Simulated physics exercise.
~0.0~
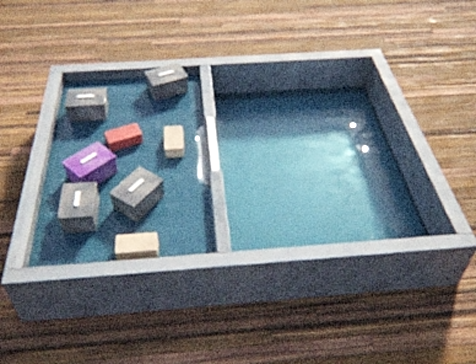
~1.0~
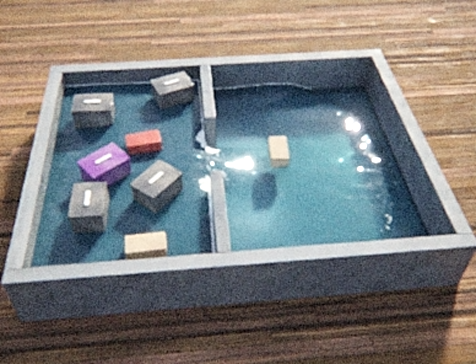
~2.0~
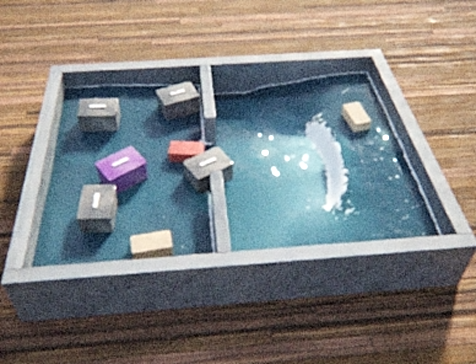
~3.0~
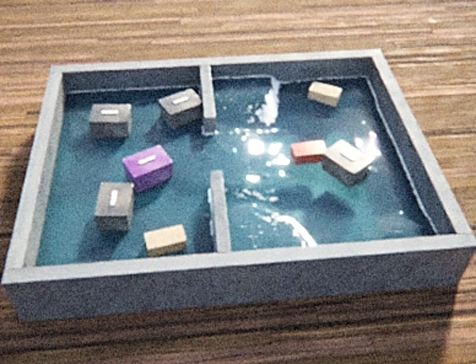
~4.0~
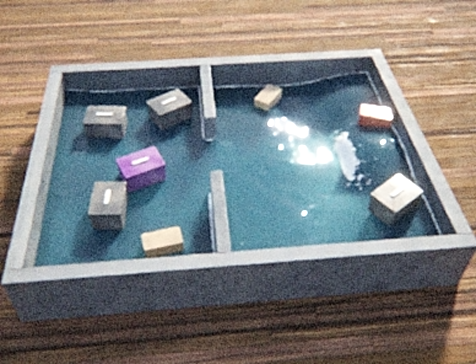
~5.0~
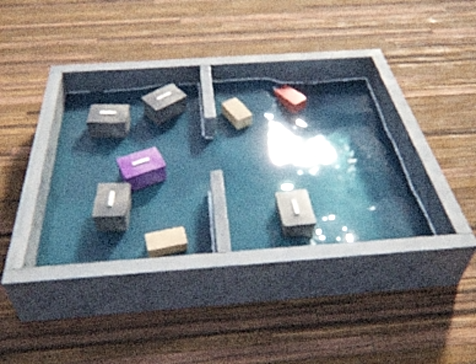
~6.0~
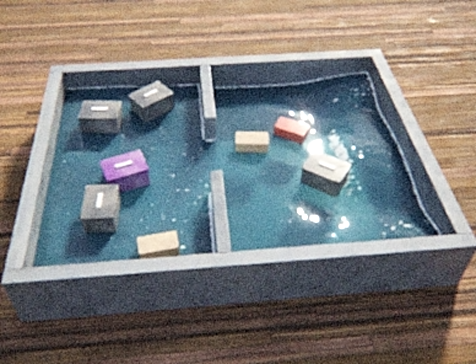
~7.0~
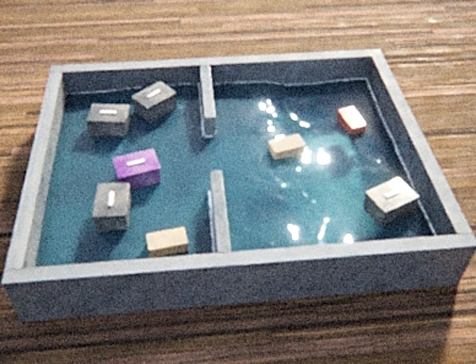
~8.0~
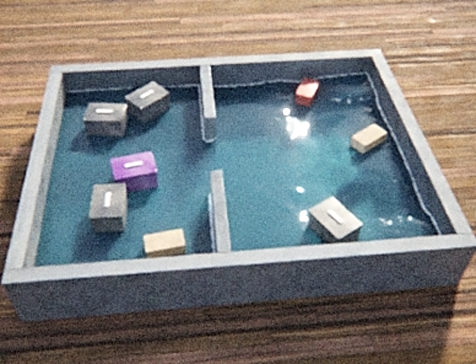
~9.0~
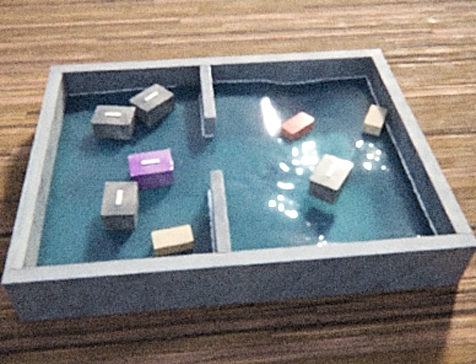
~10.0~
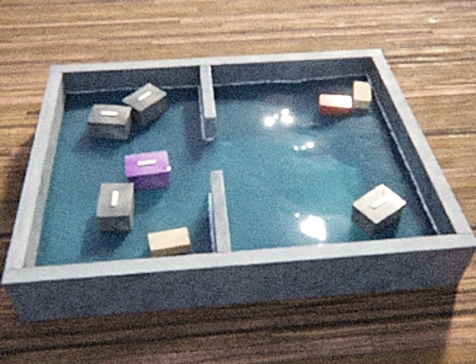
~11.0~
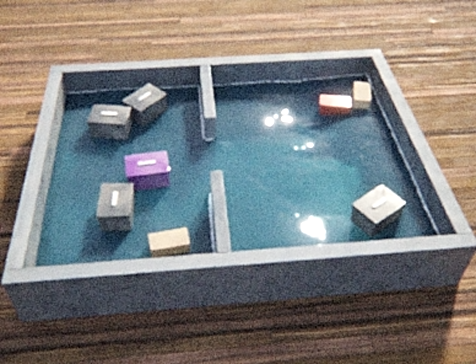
In a divided tray of water, three floating blocks drift right through the gap and stay there.
